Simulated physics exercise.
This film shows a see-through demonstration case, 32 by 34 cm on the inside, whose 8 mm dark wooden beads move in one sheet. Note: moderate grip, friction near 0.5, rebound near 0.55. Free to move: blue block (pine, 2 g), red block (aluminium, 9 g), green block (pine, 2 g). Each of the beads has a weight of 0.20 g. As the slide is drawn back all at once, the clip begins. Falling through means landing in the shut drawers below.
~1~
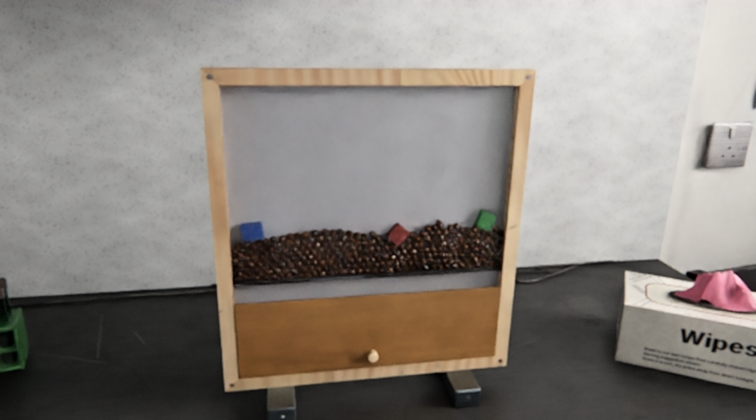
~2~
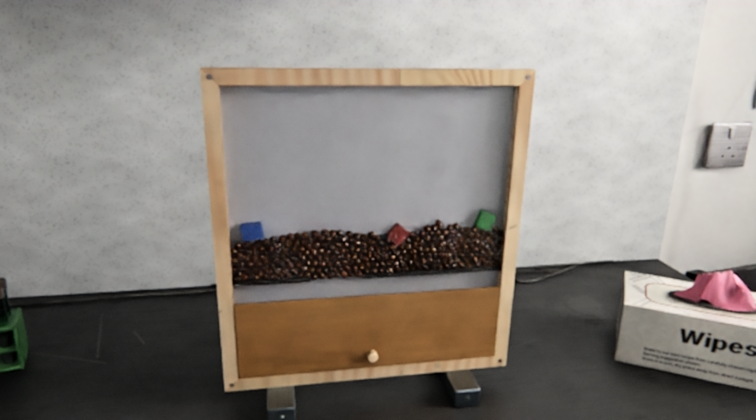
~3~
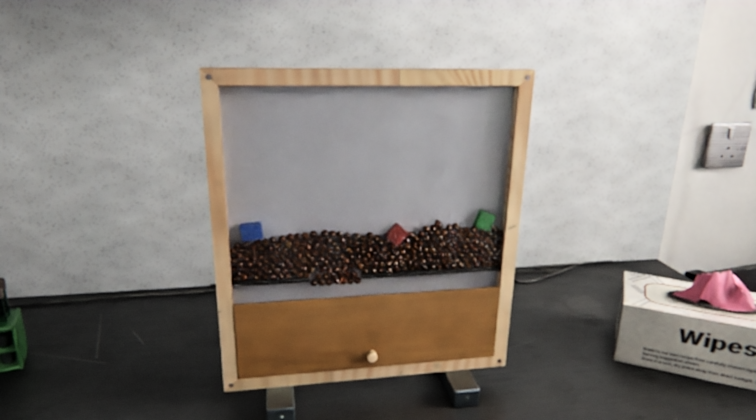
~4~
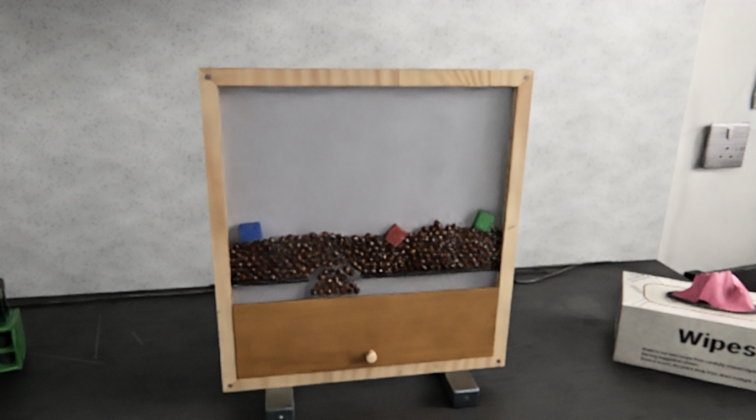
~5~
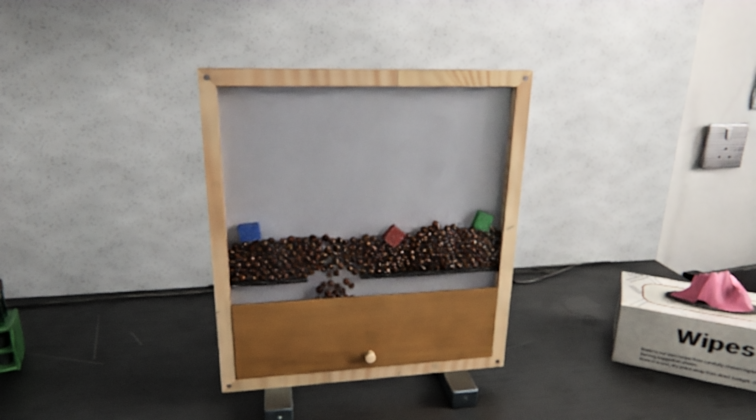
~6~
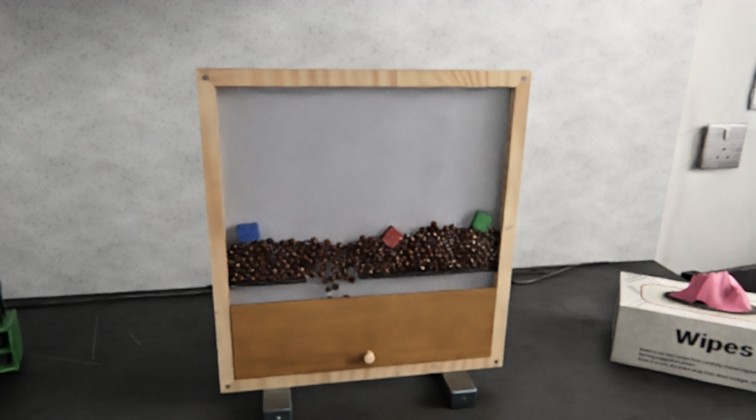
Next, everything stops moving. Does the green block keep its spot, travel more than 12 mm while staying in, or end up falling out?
It keeps its spot.
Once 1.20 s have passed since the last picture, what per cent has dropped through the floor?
That would be around 50 per cent.
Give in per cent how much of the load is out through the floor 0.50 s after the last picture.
About 40 percent.
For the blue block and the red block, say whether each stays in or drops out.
Blue block still there, red block gone.
Then, 0.15 s after the last picture, 30 % are out; blue block moved 0.1 cm tilted 6°; red block moved 3.8 cm tilted 53°; green block moved 0.0 cm tilted 21°.
Then, 0.50 s after the last picture, 40 % are out; blue block moved 0.6 cm tilted 7°; red block below the floor; green block moved 0.0 cm tilted 21°.
Then, 1.20 s after the last picture, 50 % are out; blue block moved 5.4 cm tilted 47°; red block below the floor; green block moved 0.0 cm tilted 21°.
At rest 1.4 s after the last picture, 50 % are out; blue block moved 5.4 cm tilted 47°; red block below the floor; green block moved 0.0 cm tilted 21°.
